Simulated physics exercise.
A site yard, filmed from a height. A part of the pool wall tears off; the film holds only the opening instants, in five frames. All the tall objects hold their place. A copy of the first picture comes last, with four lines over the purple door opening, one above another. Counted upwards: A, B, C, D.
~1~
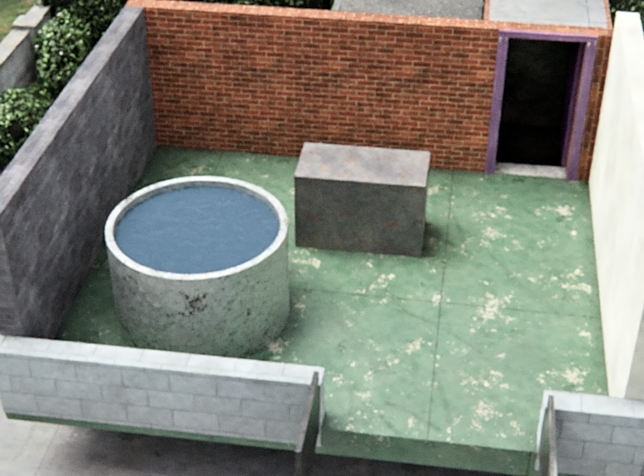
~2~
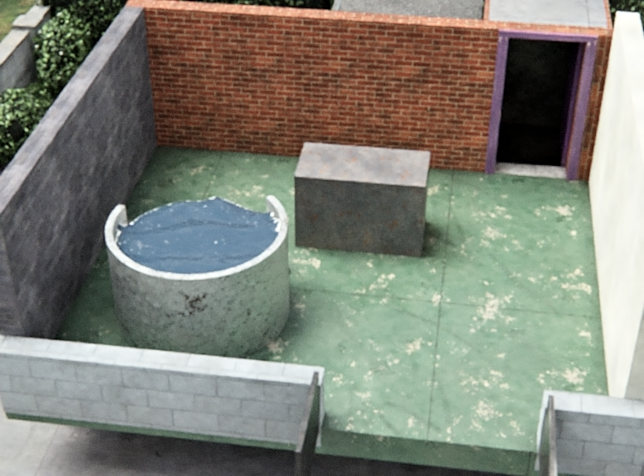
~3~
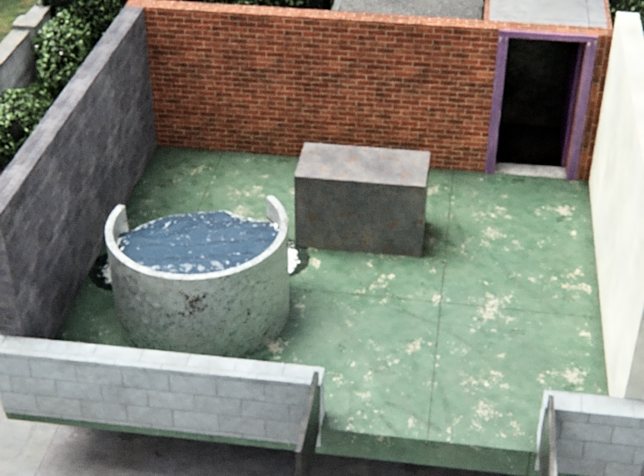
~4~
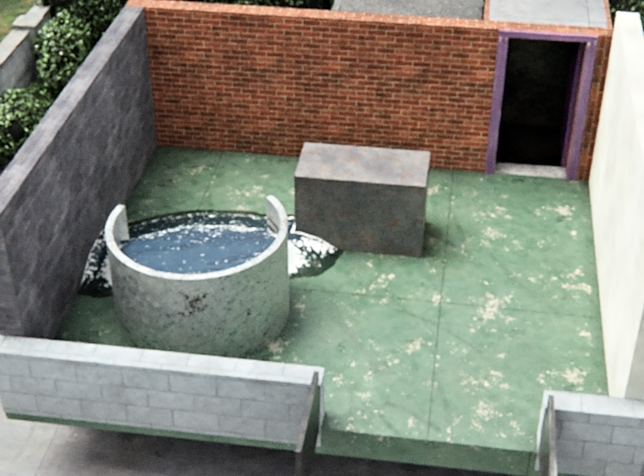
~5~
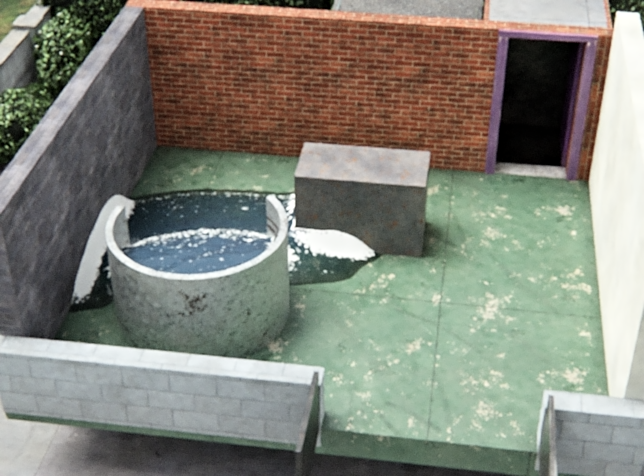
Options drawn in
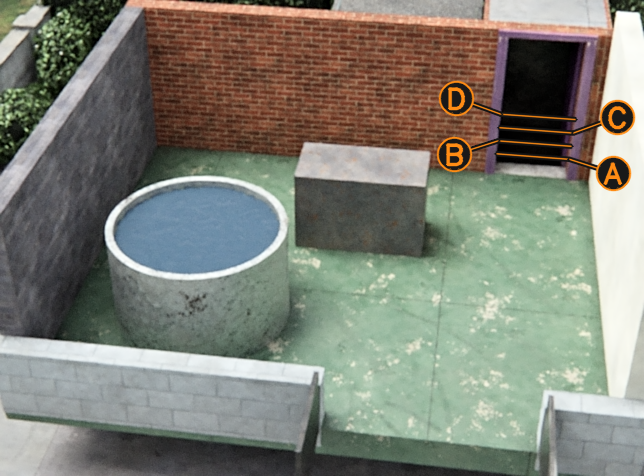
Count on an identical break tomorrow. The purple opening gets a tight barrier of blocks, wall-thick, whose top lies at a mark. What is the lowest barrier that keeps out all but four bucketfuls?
That is mark A.
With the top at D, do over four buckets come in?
No, not at all.
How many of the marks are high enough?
All four.
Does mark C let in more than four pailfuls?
No.
On the marked copy, A at (532, 156); B at (534, 143); C at (536, 130); D at (538, 116); from the bottom up A, B, C, D.
With A, a splash gets over, under a bucket.
With B, nothing gets over.
With C, nothing gets over.
With D, nothing gets over.
